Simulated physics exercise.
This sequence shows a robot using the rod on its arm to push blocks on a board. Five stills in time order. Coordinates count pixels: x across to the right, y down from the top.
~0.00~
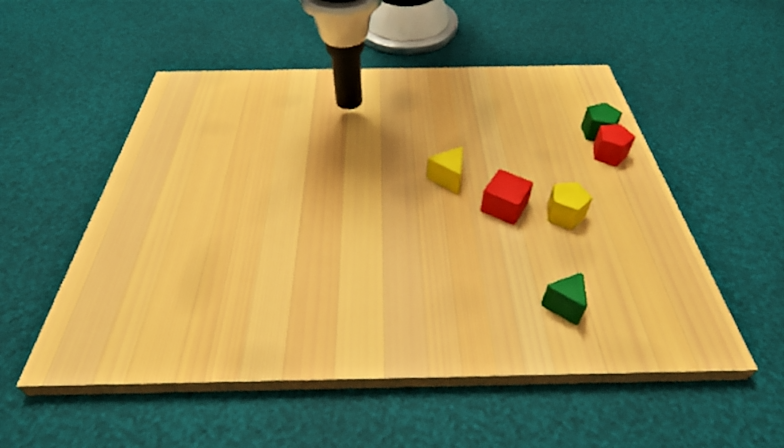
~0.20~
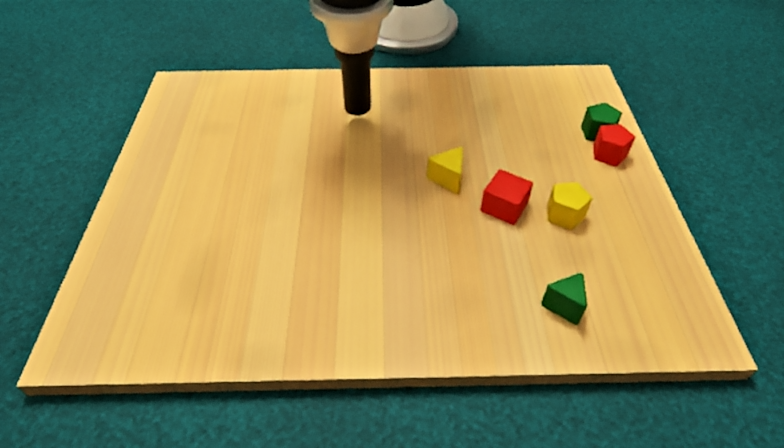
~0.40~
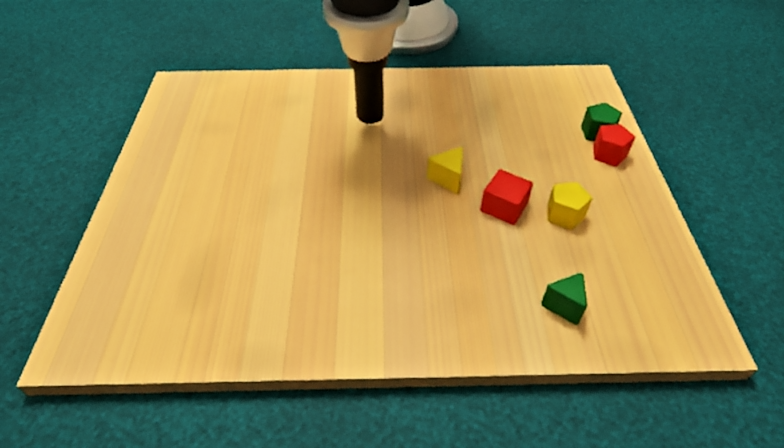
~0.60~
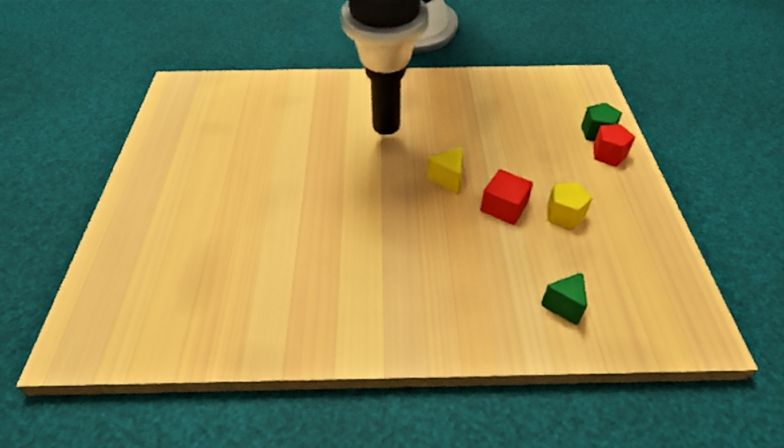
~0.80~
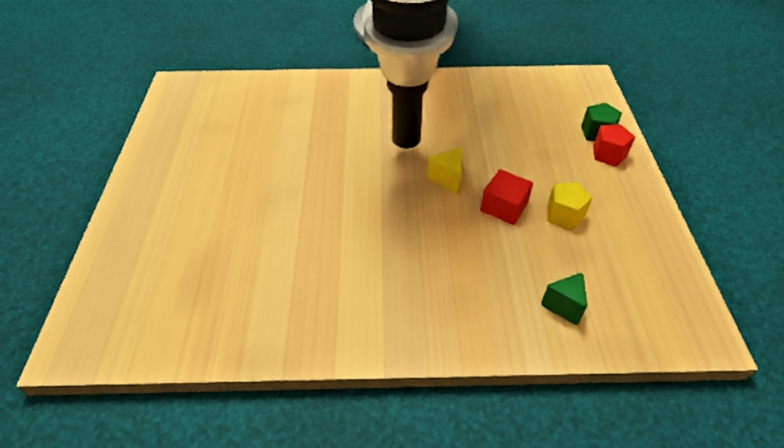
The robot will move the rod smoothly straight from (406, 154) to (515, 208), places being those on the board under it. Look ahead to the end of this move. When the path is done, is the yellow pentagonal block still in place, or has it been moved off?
The answer is that it is displaced.
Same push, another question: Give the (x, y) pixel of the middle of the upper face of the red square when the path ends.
Around (550, 211).
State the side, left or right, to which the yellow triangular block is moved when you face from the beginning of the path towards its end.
To the path's right.
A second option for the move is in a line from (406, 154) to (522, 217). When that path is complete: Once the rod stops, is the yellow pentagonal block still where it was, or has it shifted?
It gets moved.
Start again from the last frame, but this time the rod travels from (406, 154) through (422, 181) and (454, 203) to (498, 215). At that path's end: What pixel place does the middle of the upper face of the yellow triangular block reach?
Most likely (484, 169).
The first path, step by step. One third of the way, rod (441, 157); yellow triangular block (461, 165).
Two thirds of the way, rod (479, 174); yellow triangular block (488, 188); red square (520, 193), turned 20° anticlockwise.
At the end, rod (518, 194); yellow triangular block (507, 206), turned 45° clockwise; red square (550, 211); yellow pentagonal block (590, 200), turned 30° anticlockwise.
